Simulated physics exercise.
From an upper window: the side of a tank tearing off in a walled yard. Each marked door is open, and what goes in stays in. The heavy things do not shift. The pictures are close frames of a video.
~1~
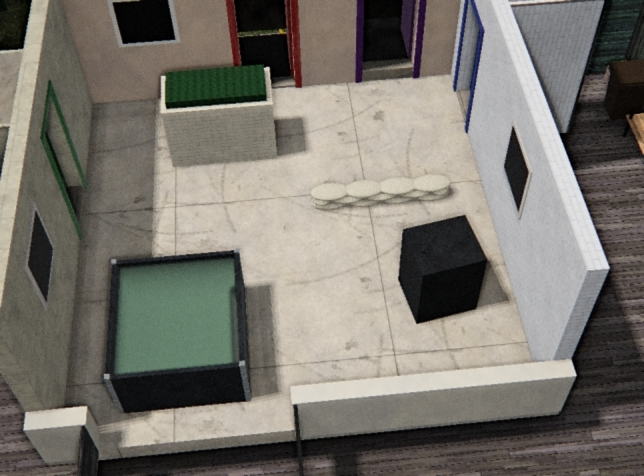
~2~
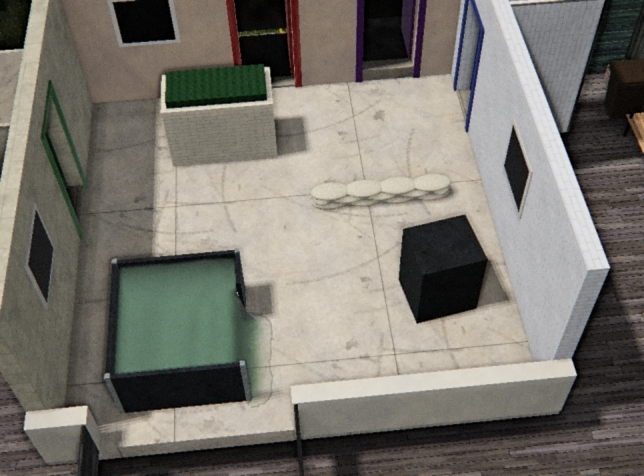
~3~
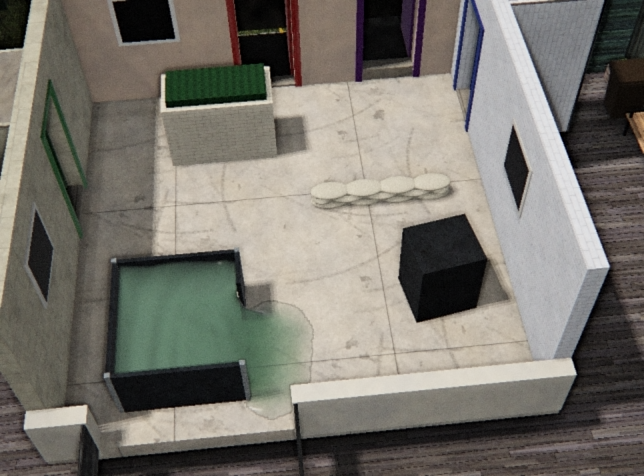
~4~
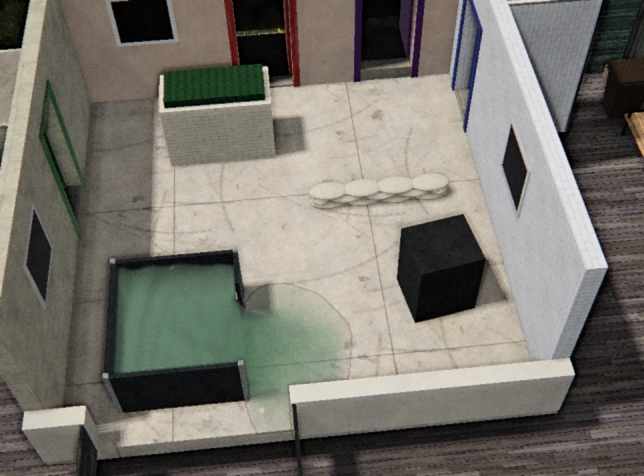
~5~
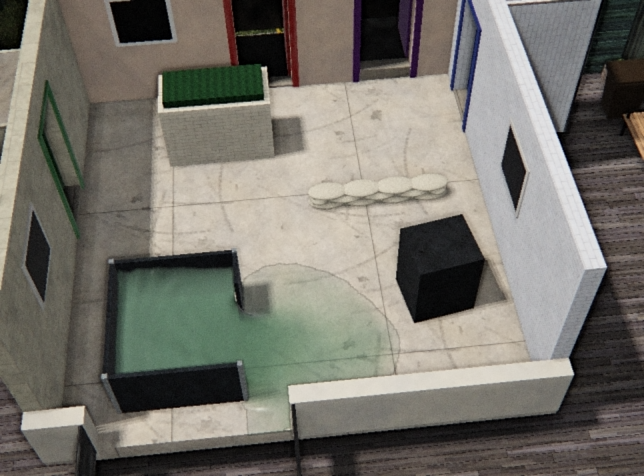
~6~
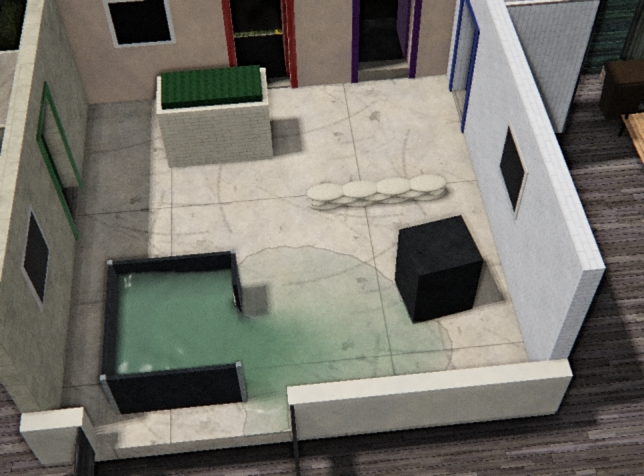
The footage shows an open tank of green water in a walled yard; its right side gives way, and water pours out, spreading rightward across the pale floor in a widening sheet that reaches the black block.
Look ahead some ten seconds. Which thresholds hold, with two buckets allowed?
One by one: The blue door floods; the red door holds within the limit; the purple door holds within the limit; the green door holds within the limit.
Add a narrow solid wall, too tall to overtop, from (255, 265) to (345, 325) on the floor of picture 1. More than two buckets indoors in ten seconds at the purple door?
The purple one takes less.
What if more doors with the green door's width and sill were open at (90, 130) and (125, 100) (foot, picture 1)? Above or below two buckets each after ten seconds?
As listed: Lets less in, keeps below it.
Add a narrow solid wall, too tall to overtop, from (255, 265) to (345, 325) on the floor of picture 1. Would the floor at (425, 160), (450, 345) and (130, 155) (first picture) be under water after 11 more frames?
In turn: Clear, awash, dry.
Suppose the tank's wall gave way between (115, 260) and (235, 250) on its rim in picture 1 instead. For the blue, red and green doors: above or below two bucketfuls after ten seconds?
The blue one is over; the red one is over; the green one lets more in.
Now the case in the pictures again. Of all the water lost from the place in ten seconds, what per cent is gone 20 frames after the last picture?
Near 40 in a hundred.
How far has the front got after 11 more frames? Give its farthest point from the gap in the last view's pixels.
I would point to (459, 154).
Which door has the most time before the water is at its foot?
I say the green door.
A moment on, water covers 25 % of the floor; the blue door not reached, the red door not reached, the purple door not reached, the green door not reached.
Next, water covers 30 % of the floor; the blue door not reached, the red door not reached, the purple door not reached, the green door not reached.
Then, water covers 45 % of the floor; the blue door wet at the sill, nothing in, the red door not reached, the purple door wet at the sill, nothing in, the green door not reached.
Later, water covers 75 % of the floor; the blue door under two buckets in, the red door wet at the sill, nothing in, the purple door wet at the sill, nothing in, the green door not reached.
In the end, water covers 95 % of the floor; the blue door over two buckets in, the red door wet at the sill, nothing in, the purple door wet at the sill, nothing in, the green door wet at the sill, nothing in.
